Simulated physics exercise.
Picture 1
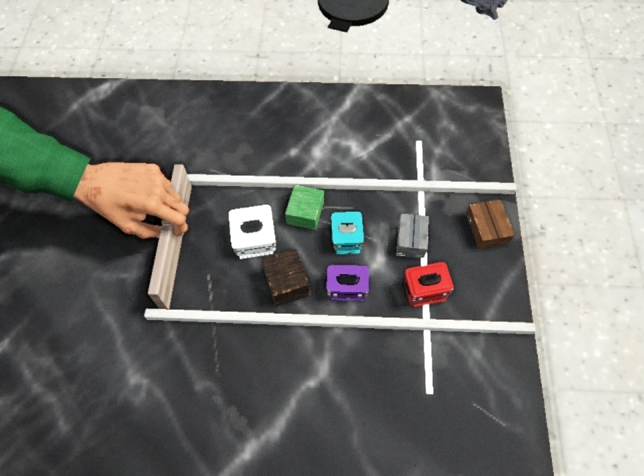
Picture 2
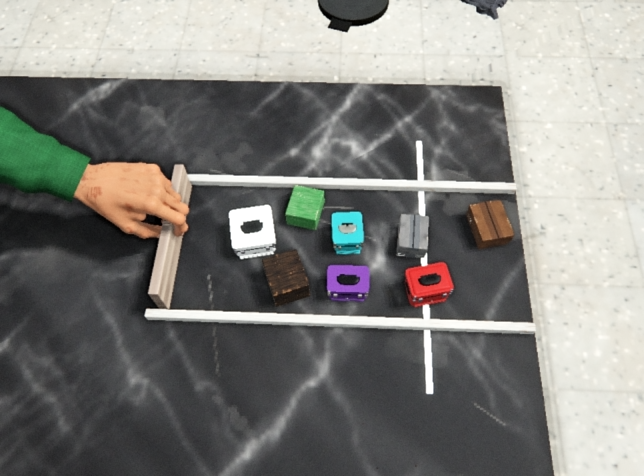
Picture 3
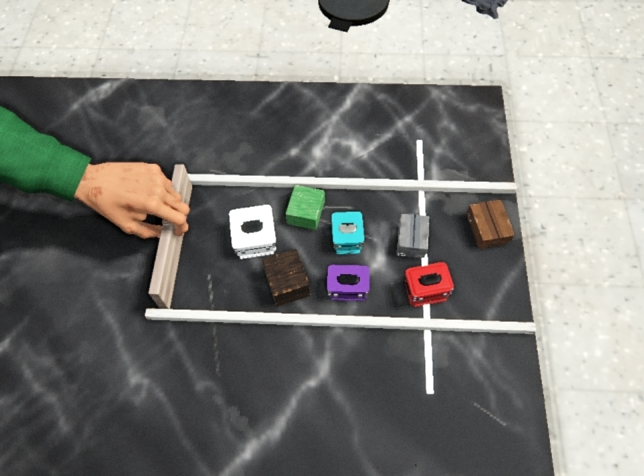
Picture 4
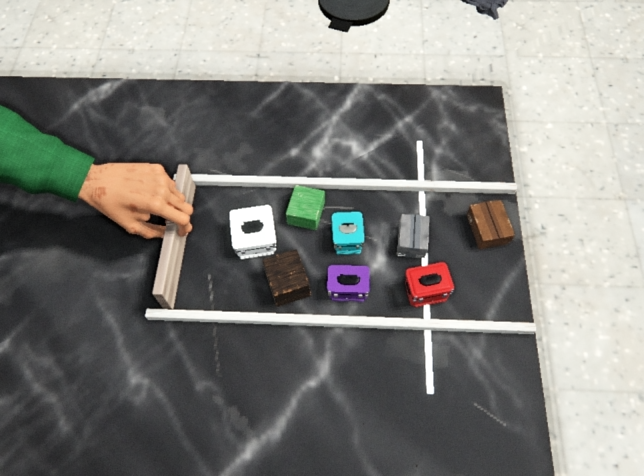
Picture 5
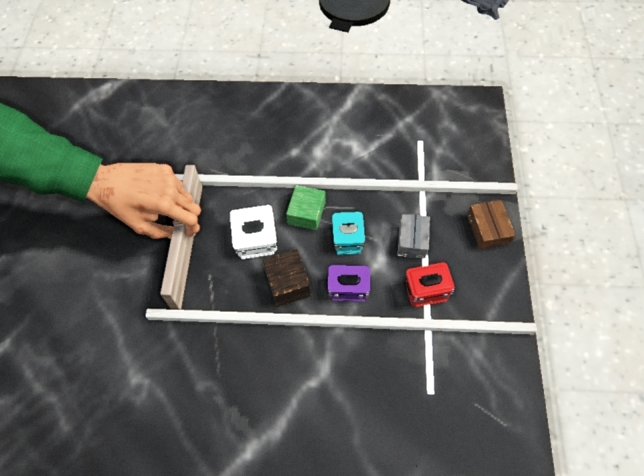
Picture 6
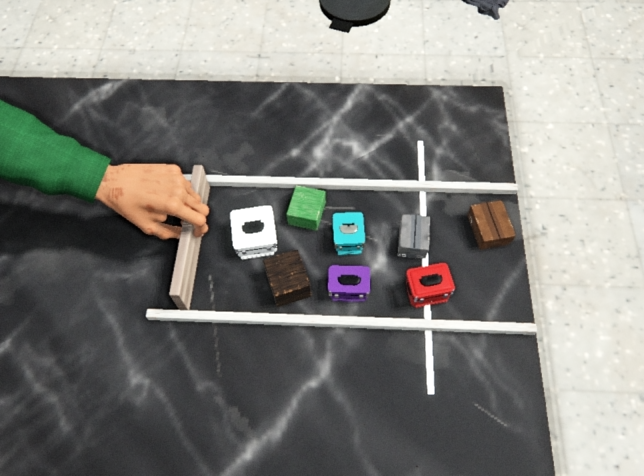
The footage shows a green-sleeved hand holding a board at the left of a dark marbled table, beside a cluster of coloured boxes, cases and blocks between white strips; the hand then slides the board slightly right, toward the cluster.
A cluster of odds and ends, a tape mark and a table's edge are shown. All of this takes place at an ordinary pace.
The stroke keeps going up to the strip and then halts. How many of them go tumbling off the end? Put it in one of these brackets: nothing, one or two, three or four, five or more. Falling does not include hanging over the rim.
In the end one or two are gone from the table.
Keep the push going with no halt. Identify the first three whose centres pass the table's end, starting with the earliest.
In order: The brown box, then the red case, then the grey box.
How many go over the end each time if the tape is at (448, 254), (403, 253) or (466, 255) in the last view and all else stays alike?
3, 0, 3.
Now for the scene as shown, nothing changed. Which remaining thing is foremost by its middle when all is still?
That's the red case, it ends up nearest.
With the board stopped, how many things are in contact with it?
In contact: 3.
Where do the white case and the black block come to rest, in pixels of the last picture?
I'd put one at around (447, 243) and the other at around (447, 289).
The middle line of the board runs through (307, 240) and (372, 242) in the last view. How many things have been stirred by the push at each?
It comes to 5 for the first spot, 7 for the other.
Soon after, none off yet; brown box at rest near (491, 225); red case at rest near (429, 285); grey box at rest near (414, 236).
Then, none off yet; brown box at rest near (491, 225); red case moved about its own width near (454, 290); grey box moved about its own width near (441, 237).
At rest, the number that fall off is one or two; fallen, brown box.
